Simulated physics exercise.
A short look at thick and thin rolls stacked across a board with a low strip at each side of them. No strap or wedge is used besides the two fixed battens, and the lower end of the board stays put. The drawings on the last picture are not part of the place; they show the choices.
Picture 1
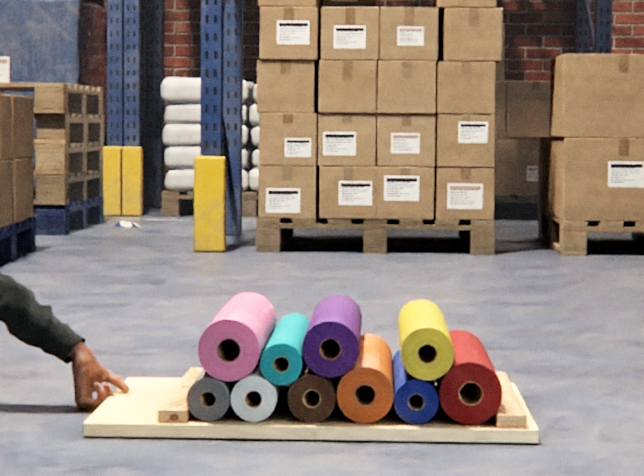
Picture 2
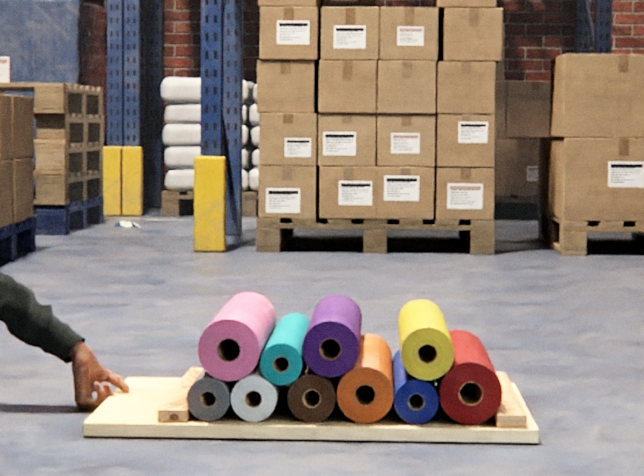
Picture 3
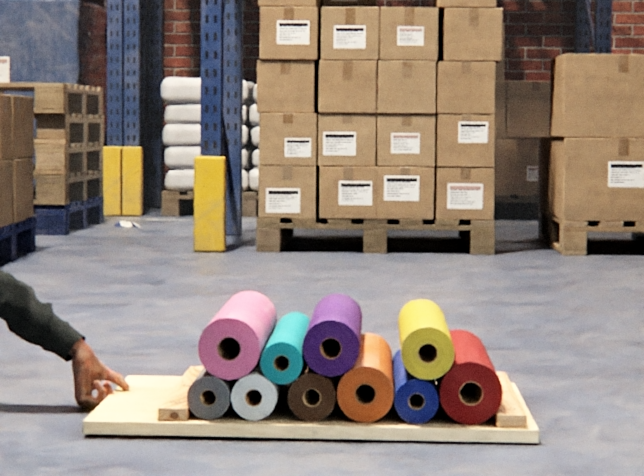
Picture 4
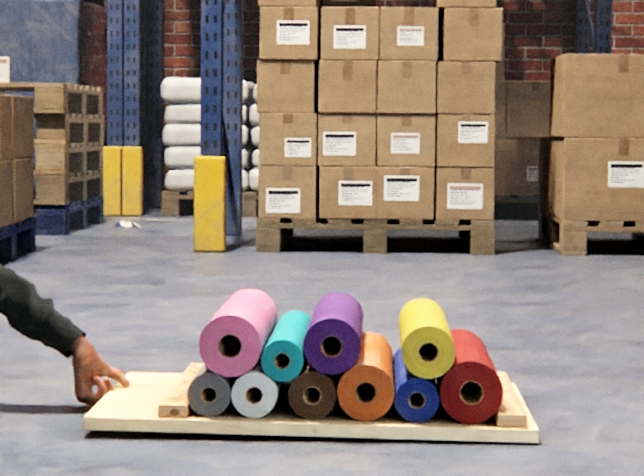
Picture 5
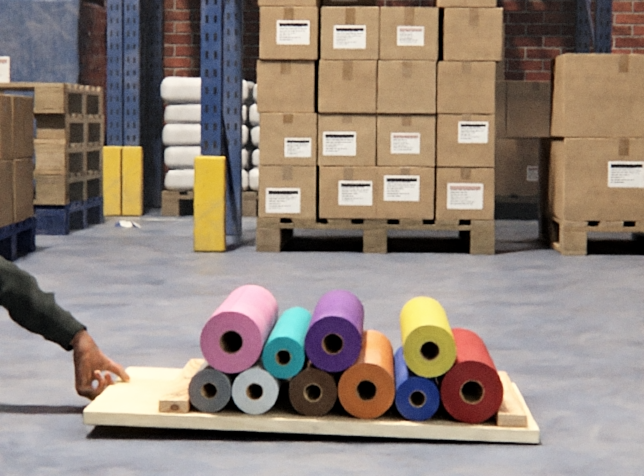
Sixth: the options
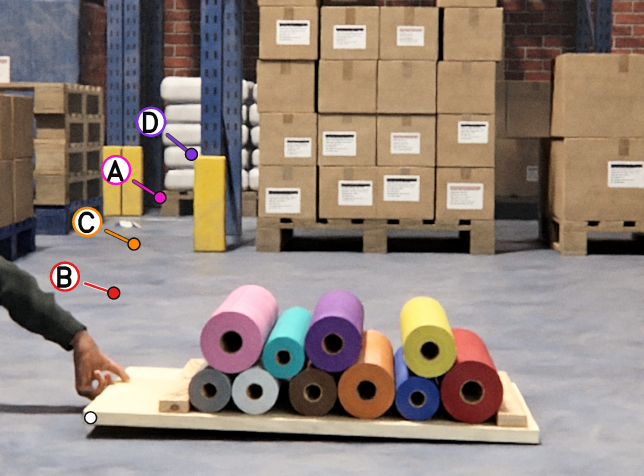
In a warehouse, a hand at the left gripped the end of a wooden board stacked with colourful thick and thin rolls, then slowly raised that end slightly, tilting the board and its rolls.
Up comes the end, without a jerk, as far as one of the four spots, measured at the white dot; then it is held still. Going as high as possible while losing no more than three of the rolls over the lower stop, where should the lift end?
Raise it to C.
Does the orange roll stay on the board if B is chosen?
The orange roll: Yes.
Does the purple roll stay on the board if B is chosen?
Yes, with B.
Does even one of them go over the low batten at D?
Yes.
On the copy, A at (160, 198); B at (114, 293); C at (134, 244); D at (191, 154); the white dot at (90, 418).
On C. First, board at 16°.
Then, board at 25°.
Finally, board at 25°, none over the low batten.
By contrast, A eight over the low batten; B none over the low batten; D ten over the low batten.
